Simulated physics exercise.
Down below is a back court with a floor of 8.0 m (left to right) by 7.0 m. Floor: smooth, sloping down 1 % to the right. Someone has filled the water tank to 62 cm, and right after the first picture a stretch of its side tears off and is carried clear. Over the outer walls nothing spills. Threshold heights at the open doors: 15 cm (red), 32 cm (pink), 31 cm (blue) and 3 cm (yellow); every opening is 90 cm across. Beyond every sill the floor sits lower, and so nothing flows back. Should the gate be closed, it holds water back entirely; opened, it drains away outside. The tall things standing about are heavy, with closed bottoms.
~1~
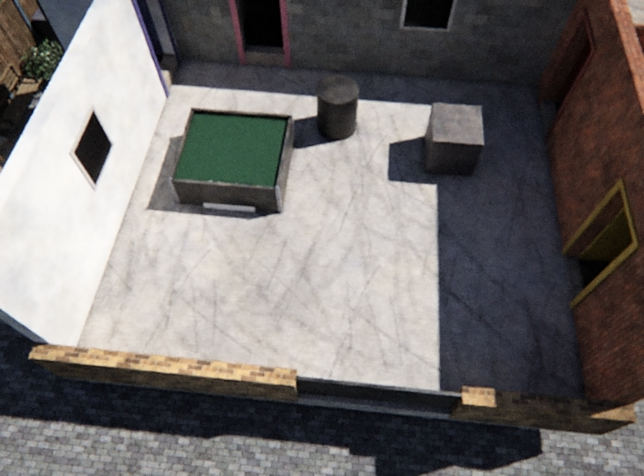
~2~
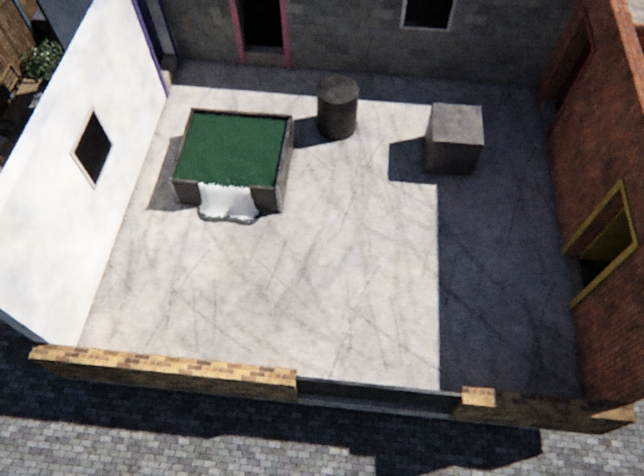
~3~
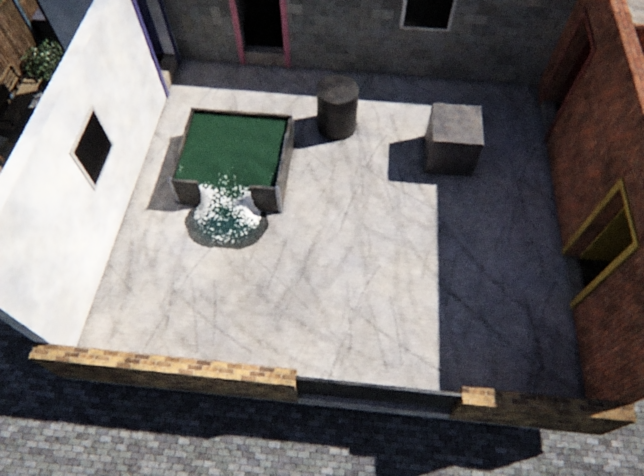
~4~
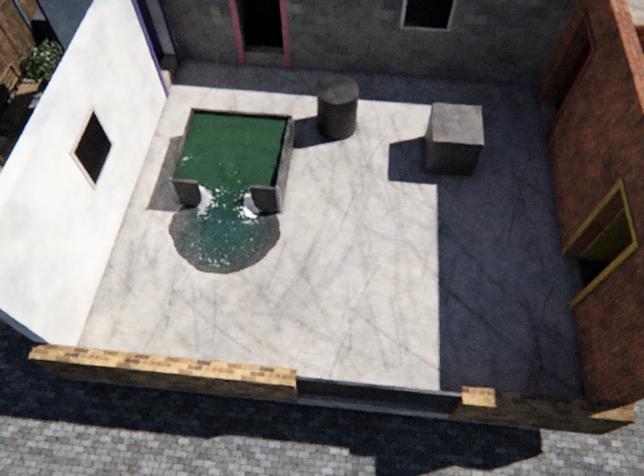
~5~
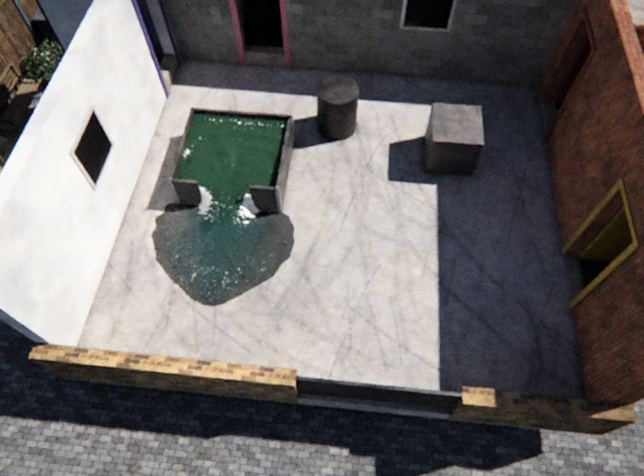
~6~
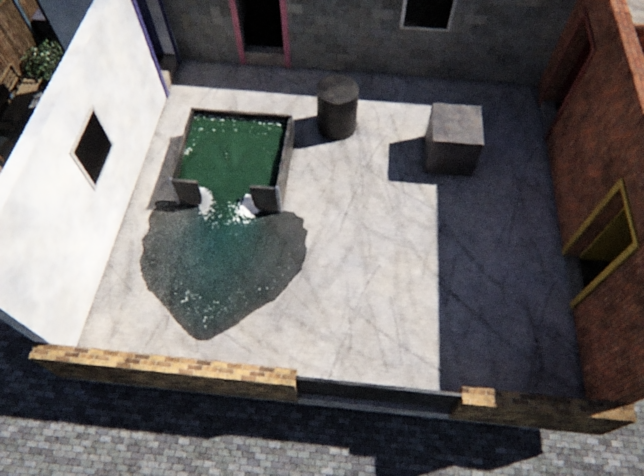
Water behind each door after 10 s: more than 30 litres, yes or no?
Red door: No; pink door: No; blue door: No; yellow door: Yes.
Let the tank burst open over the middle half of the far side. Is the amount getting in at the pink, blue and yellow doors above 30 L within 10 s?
The pink door comes out less than that, the blue door less than that and the yellow door less than that.
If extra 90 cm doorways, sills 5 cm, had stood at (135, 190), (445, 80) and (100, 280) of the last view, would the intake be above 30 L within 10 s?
In sequence the answers are less than that, less than that and more than that.
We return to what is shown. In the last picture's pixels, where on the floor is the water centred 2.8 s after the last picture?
Its balance point sits around (243, 261).
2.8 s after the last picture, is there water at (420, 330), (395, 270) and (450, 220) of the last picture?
Point 1: Reached; point 2: Unreached; point 3: Unreached.
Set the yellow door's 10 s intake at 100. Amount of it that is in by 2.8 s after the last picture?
About 0 per cent.
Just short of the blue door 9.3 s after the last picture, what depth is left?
About 4.0 cm deep.
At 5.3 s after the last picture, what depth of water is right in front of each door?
Red 0 cm, pink 0 cm, blue 0 cm, yellow 7 cm.
Then, 0.7 s after the last picture water covers 20 % of the floor and is deepest (30 cm) near (223, 215); red door not reached, pink door not reached, blue door not reached, yellow door not reached.
Then, 1.5 s after the last picture water covers 25 % of the floor and is deepest (31 cm) near (95, 360); red door not reached, pink door not reached, blue door not reached, yellow door not reached.
Then, 2.8 s after the last picture water covers 30 % of the floor and is deepest (18 cm) near (196, 326); red door not reached, pink door not reached, blue door not reached, yellow door not reached.
Then, 5.3 s after the last picture water covers 50 % of the floor and is deepest (14 cm) near (563, 410); red door not reached, pink door not reached, blue door not reached, yellow door 7 cm at the sill, 11 L in.
Then, 9.3 s after the last picture water covers 70 % of the floor and is deepest (11 cm) near (588, 413); red door 4 cm at the sill, 0 L in, pink door 3 cm at the sill, 0 L in, blue door 4 cm at the sill, 0 L in, yellow door 8 cm at the sill, 67 L in.
